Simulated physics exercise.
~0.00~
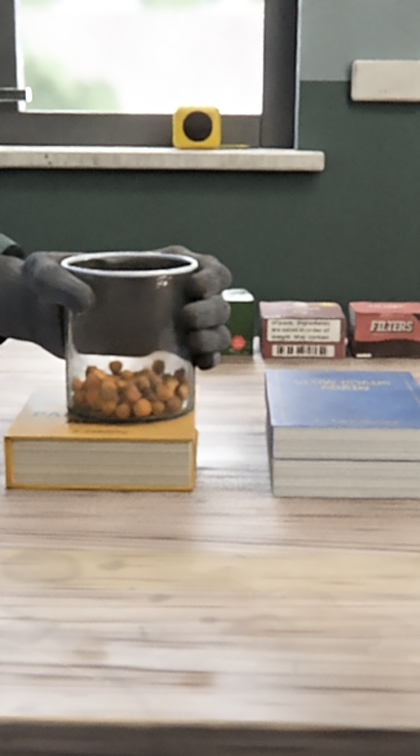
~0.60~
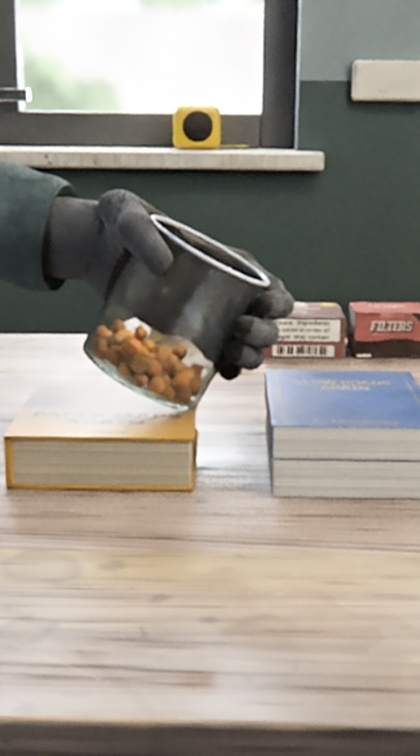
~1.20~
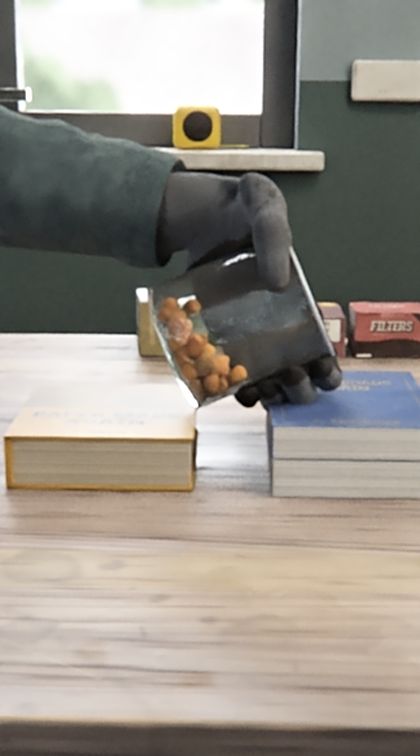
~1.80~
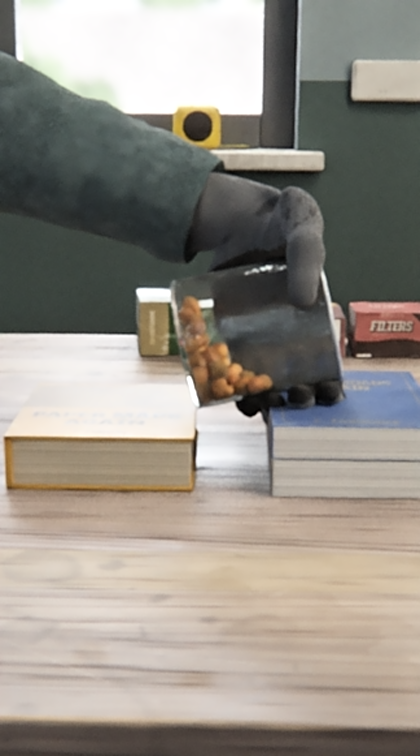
On a pale wooden counter beneath a window, a clear glass holding small orange-brown pieces stands on a yellow book, with a pile of blue-covered books to the right. A dark-gloved hand grips the glass, lifts it off the yellow book and begins to lean it to the right. The hand carries it across the gap, tipping it further until it lies nearly on its side, and the pieces slide together along its lower side near the base. Finally the glass rests against the blue book pile, still held by the glove, with all the pieces inside.
